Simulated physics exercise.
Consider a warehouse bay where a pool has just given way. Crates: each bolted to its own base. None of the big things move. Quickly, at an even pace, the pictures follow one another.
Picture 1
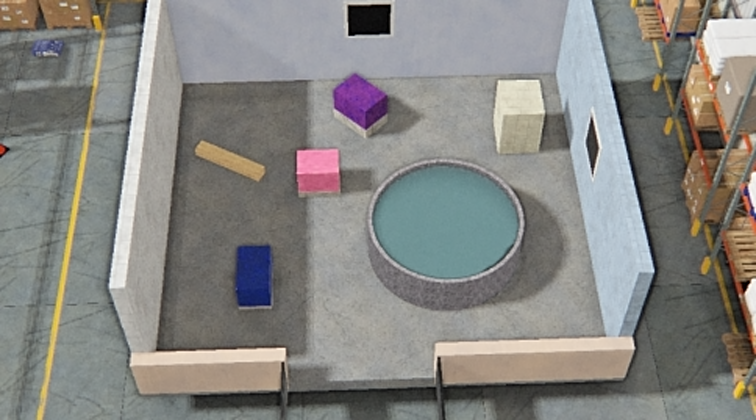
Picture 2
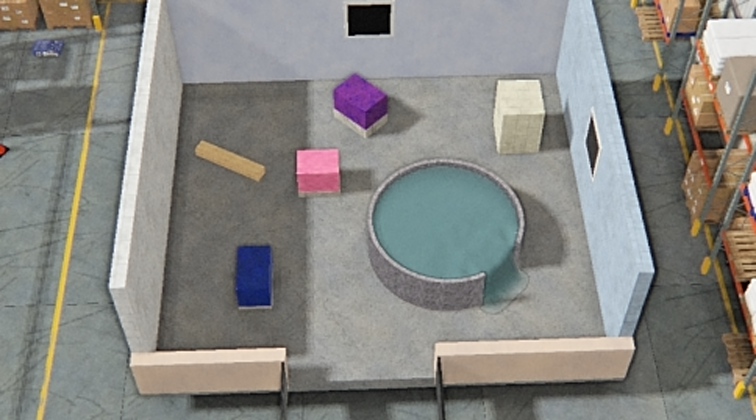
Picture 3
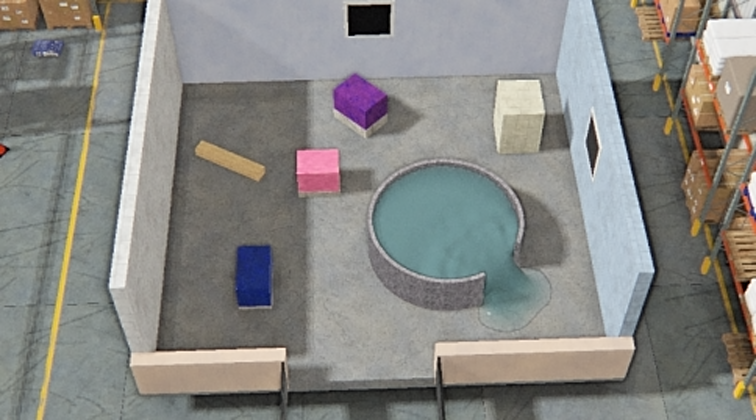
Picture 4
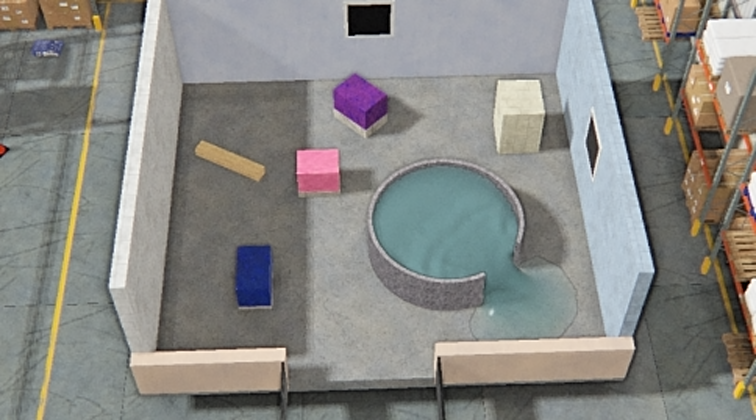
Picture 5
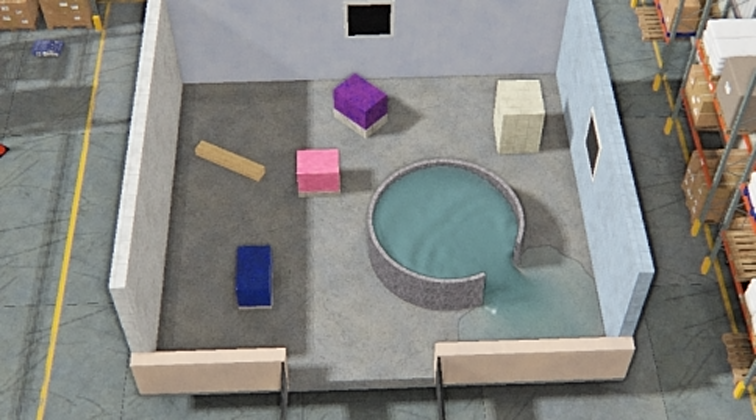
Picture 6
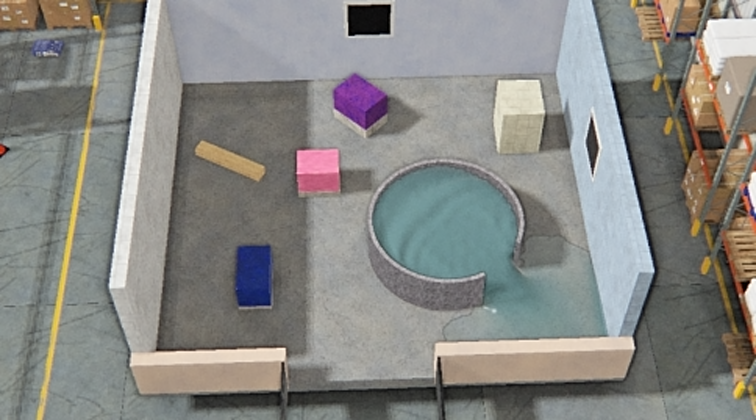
Water pours through a gap that opens in the lower right of a round grey pool and spreads across the concrete floor toward the right wall and front barrier, while the surrounding colored blocks and wooden plank stay still.
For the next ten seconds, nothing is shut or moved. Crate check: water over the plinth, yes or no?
Purple crate no, blue crate yes, pink crate no.
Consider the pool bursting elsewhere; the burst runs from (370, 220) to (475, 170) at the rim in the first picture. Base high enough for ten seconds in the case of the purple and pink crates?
In short: Purple crate gets drenched; pink crate gets drenched.
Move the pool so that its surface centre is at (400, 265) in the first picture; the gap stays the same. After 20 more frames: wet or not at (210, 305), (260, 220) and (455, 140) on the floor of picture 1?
As listed: No water, clear, under water.
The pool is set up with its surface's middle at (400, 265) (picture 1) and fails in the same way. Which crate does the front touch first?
That would be the purple one.
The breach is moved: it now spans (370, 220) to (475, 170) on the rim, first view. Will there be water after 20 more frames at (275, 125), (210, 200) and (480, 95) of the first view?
The first point is swamped, the second swamped, the third swamped.
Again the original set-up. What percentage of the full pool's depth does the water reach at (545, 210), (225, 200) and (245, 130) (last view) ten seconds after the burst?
Going in order, that's 6, 10 and 10 %.
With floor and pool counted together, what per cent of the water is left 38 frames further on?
Estimate: Near 98 %.
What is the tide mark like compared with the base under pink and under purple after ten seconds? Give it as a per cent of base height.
The first reaches around 70 in a hundred, the second around 80.
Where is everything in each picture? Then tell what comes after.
The first frame shows still water in the pool at (446, 221).
In the second frame, water pours out at (501, 277) and has run to (523, 275).
In the third frame, water pours out at (500, 279) and has run to (517, 326).
In the fourth frame, water pours out at (500, 280) and has run to (573, 313).
In the fifth frame, water pours out at (500, 280) and has run to a hidden place.
In the sixth frame, water pours out at (500, 280) and has run to a hidden place.
A moment on, water covers 10 % of the floor; the purple crate not reached, the blue crate not reached, the pink crate not reached.
Next, water covers 20 % of the floor; the purple crate not reached, the blue crate not reached, the pink crate not reached.
Then, water covers 40 % of the floor; the purple crate not reached, the blue crate water round its plinth, the pink crate not reached.
Later, water covers 80 % of the floor; the purple crate water round its plinth, the blue crate water round its plinth, the pink crate water round its plinth.
In the end, water covers 100 % of the floor; the purple crate stayed above the water, the blue crate was topped, the pink crate stayed above the water.
